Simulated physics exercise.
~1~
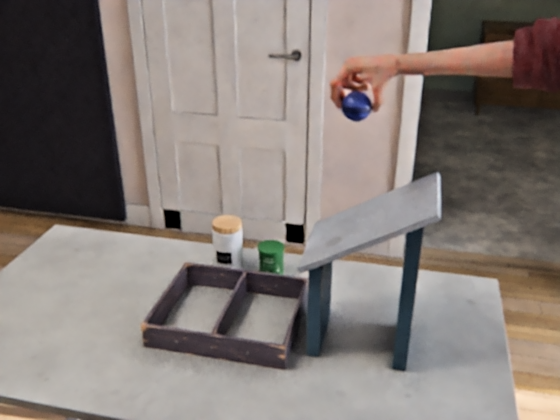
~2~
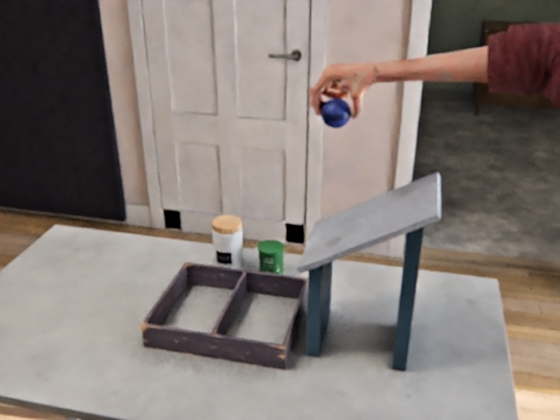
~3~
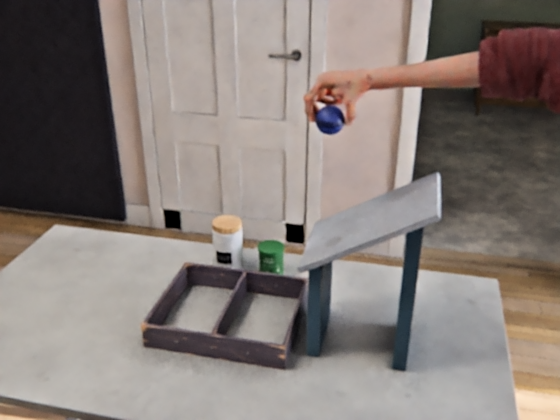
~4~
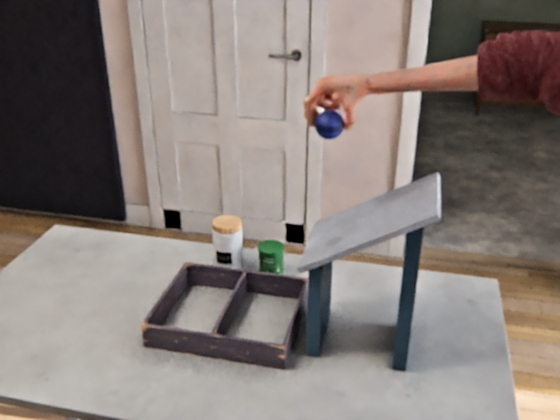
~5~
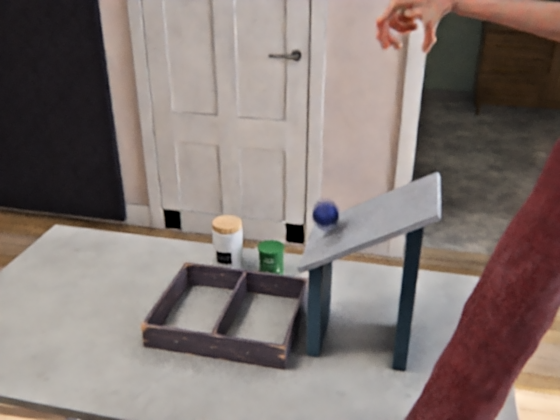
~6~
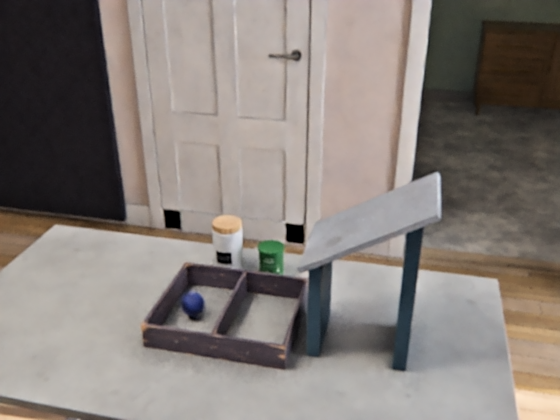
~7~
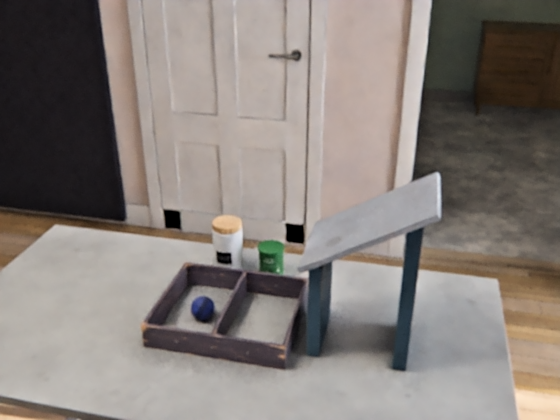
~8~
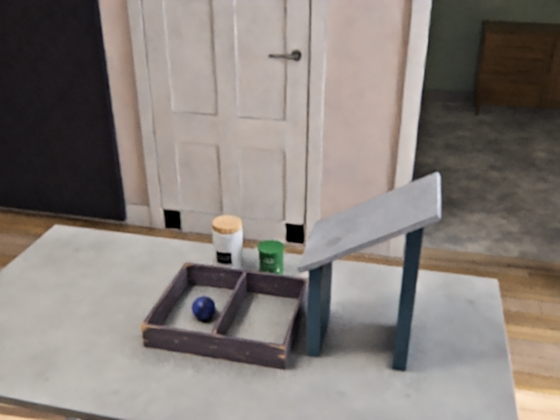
A hand held a blue ball above a slanted board, moved it left and let go, and the ball dropped onto the board and ended up in the farther bay of the wooden tray, while the white jar and green tin stayed put.
